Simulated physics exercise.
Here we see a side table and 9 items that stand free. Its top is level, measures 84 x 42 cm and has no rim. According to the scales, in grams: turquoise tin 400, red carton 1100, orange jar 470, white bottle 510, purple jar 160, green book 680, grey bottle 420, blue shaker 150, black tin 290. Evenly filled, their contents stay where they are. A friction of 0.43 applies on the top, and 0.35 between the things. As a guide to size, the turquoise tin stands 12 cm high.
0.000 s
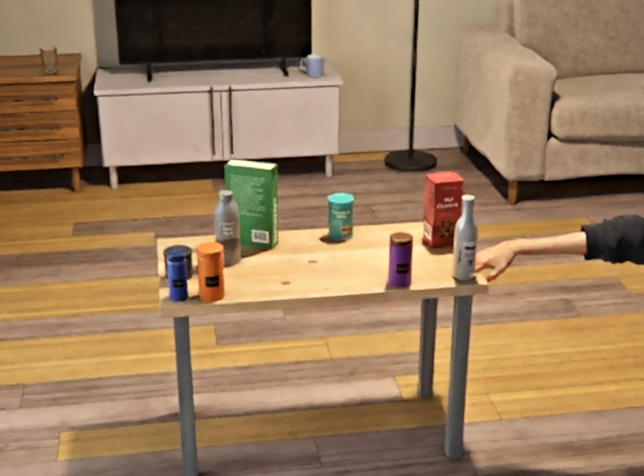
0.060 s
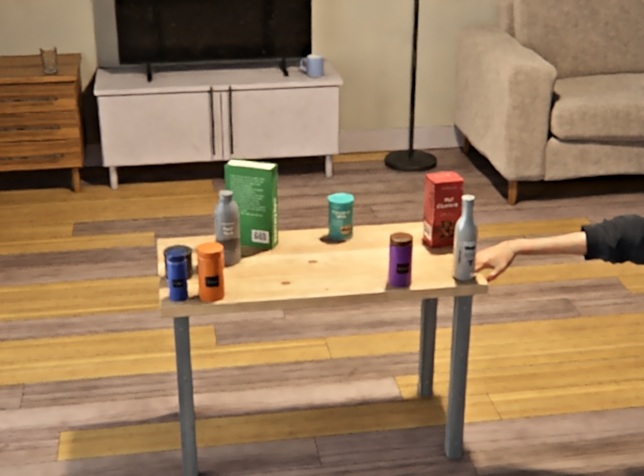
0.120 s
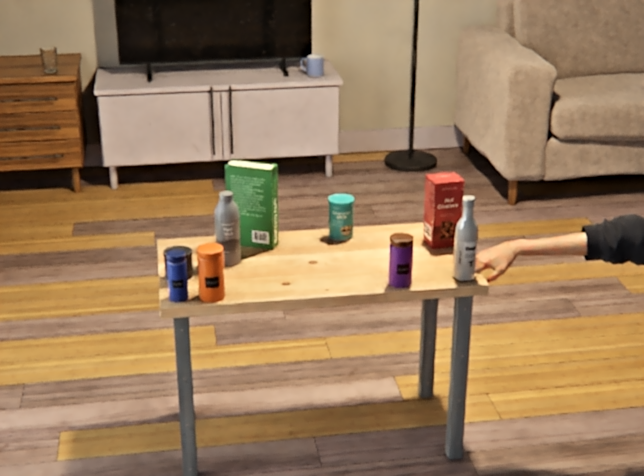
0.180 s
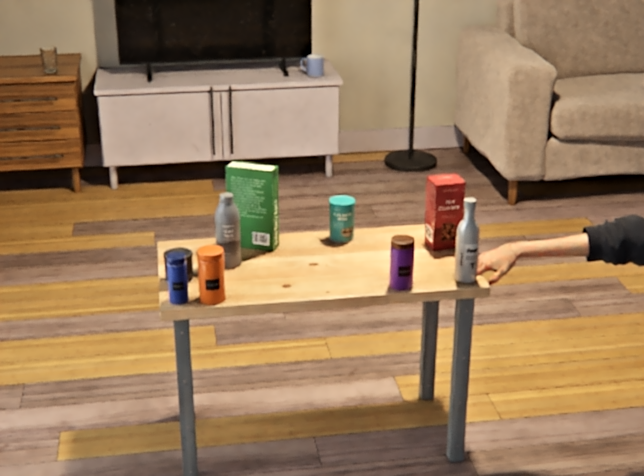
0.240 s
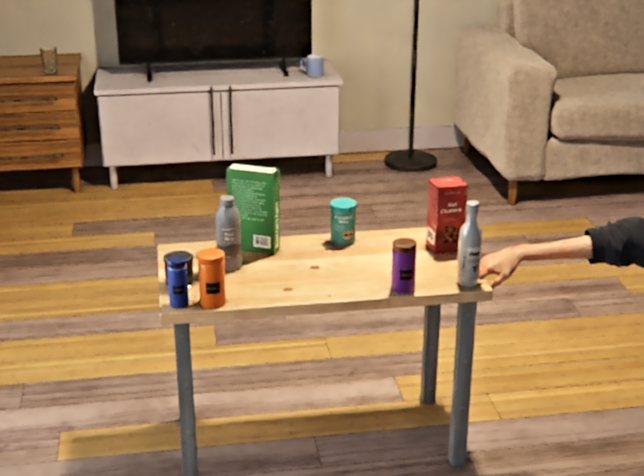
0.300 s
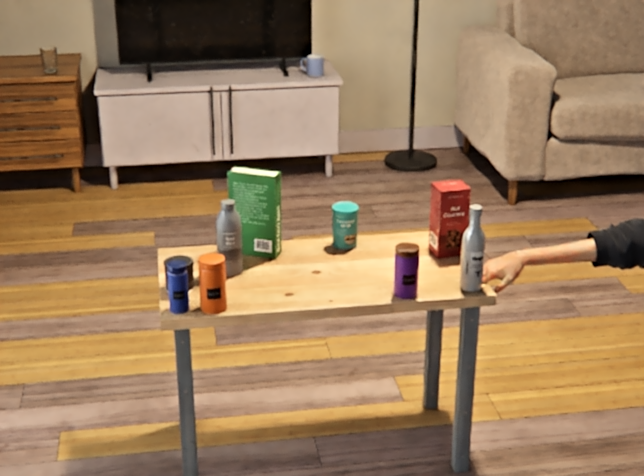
In a living room, a hand at the right edge of a small wooden table slowly pulled it a little toward the viewer, and the bottles, jars, tins and boxes on top stayed upright and moved along with it.
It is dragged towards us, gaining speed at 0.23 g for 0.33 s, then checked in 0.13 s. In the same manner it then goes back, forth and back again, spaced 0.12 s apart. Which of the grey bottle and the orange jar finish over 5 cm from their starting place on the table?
Grey bottle: Over 5 cm away; orange jar: Over 5 cm away.
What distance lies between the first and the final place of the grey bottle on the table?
Roughly 16 cm.
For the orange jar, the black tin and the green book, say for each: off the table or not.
Final state - the orange jar ends out of bounds; the black tin stays within bounds; the green book stays within bounds.
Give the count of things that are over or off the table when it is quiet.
The count comes out at 6.
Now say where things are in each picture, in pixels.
Grey bottle (227, 227); orange jar (211, 272), in the first picture.
White bottle (466, 237); purple jar (401, 259), in the second picture.
Green book (252, 205); blue shaker (177, 276), in the third picture.
Table 2 cm from its start; turquoise tin (342, 219), in the fourth picture.
Table 4 cm from its start; red carton (447, 215); white bottle (470, 243), in the fifth picture.
Table 6 cm from its start; grey bottle (229, 237); orange jar (213, 284), in the sixth picture.
Around 0.90 s, table 10 cm from its start; orange jar, white bottle and blue shaker now off the table; grey bottle on its side near (234, 289); green book on its side.
Around 1.50 s, table 9 cm from its start; grey bottle on its side near (224, 288); red carton on its side; green book on its side.
Finally (3.2 s), off the table, orange jar, white bottle and blue shaker; on their side or leaning hard on the table, red carton, green book and grey bottle; the other 3 still in place (within 5 cm). In the last view, grey bottle near (210, 273).
